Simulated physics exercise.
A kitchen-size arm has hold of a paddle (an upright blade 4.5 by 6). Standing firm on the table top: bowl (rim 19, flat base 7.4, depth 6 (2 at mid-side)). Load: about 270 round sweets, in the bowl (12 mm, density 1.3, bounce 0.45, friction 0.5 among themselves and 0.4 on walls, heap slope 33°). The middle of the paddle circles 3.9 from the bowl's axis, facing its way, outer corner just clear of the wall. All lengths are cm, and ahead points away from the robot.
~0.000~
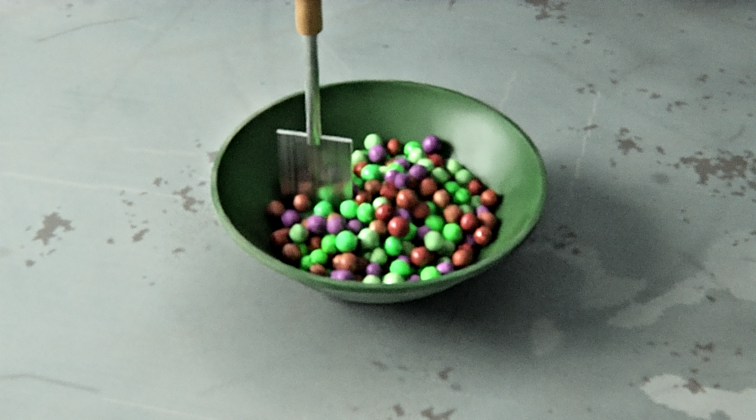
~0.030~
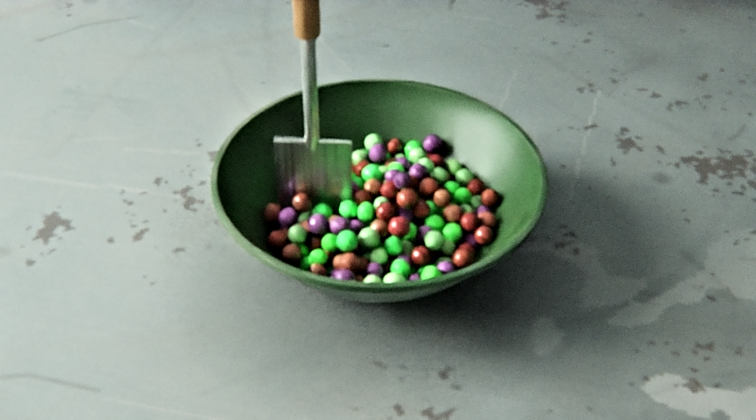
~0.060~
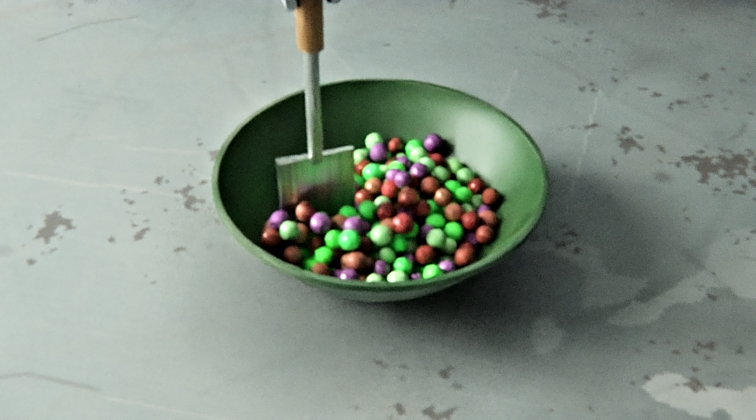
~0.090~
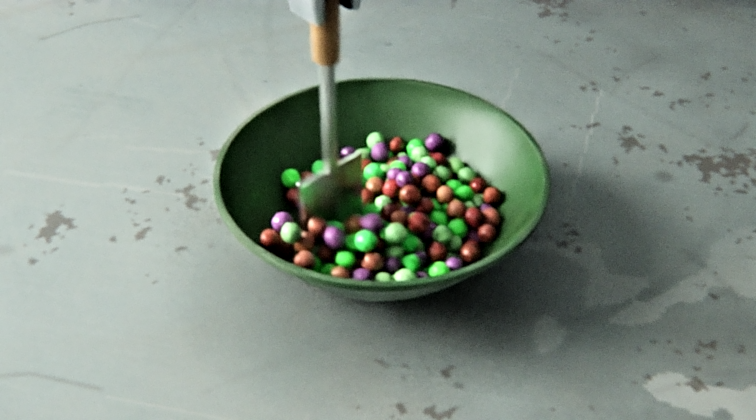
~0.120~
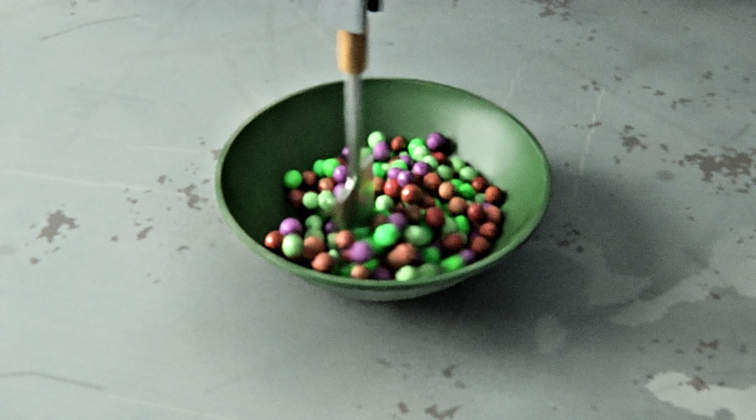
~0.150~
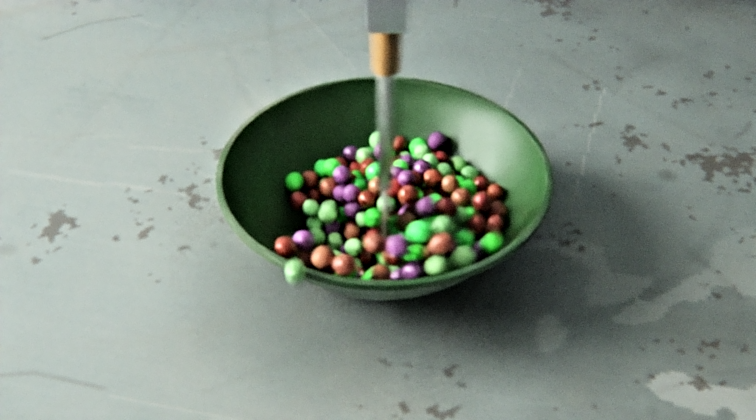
On a grey, stained table top, a robot arm swept an upright paddle through a green bowl of colourful round sweets, from the left round to the near side, and one pale green sweet rode over the rim.
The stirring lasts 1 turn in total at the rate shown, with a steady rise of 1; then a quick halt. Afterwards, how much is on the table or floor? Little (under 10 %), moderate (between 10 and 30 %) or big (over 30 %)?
Share on the table or floor: Moderate (between 10 and 30 %).
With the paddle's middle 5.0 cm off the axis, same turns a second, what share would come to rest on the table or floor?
In that case some 15 per cent.
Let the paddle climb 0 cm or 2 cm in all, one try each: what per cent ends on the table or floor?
Some 25 and 15 per cent.
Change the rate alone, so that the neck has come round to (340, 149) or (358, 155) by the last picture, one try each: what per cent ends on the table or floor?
Some 5 and 5 per cent.
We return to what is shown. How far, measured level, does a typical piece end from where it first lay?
Some 7 cm.
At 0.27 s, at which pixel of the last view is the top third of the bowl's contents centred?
Around (480, 155).
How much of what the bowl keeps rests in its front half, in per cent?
About 55 per cent.
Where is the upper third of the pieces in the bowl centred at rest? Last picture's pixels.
Near (329, 213).
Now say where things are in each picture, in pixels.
The paddle neck at (313, 114), 0° round; upper third of the load around (395, 205), from x 275 to 490, top at y 145; 266 in the bowl, in the first picture.
The paddle neck at (312, 119), 9° round; upper third of the load around (394, 207), from x 275 to 490, top at y 145, in the second picture.
The paddle neck at (315, 133), 32° round; upper third of the load around (386, 216), from x 270 to 490, top at y 140, in the third picture.
The paddle neck at (330, 146), 55° round; upper third of the load around (386, 223), from x 270 to 490, top at y 140, in the fourth picture.
The paddle neck at (355, 155), 79° round; upper third of the load around (402, 231), from x 275 to 495, top at y 140, in the fifth picture.
The paddle neck at (385, 158), 103° round; upper third of the load around (423, 230), from x 285 to 495, top at y 140; 265 in the bowl, 1 in flight or on the tool, in the sixth picture.
After 0.27 s, 199° round, highest piece 9 above the table; 256 in the bowl, 1 on the table or floor, 9 in flight or on the tool.
After 0.39 s, 296° round, highest piece 8 above the table; 230 in the bowl, 20 on the table or floor, 16 in flight or on the tool.
After 0.65 s, 0° round, highest piece 7 above the table; 222 in the bowl, 44 on the table or floor.
After 1.35 s, 0° round, highest piece 7 above the table; 222 in the bowl, 44 on the table or floor.
In the end, 222 in the bowl, 44 on the table or floor. That is 17 % on the table or floor.
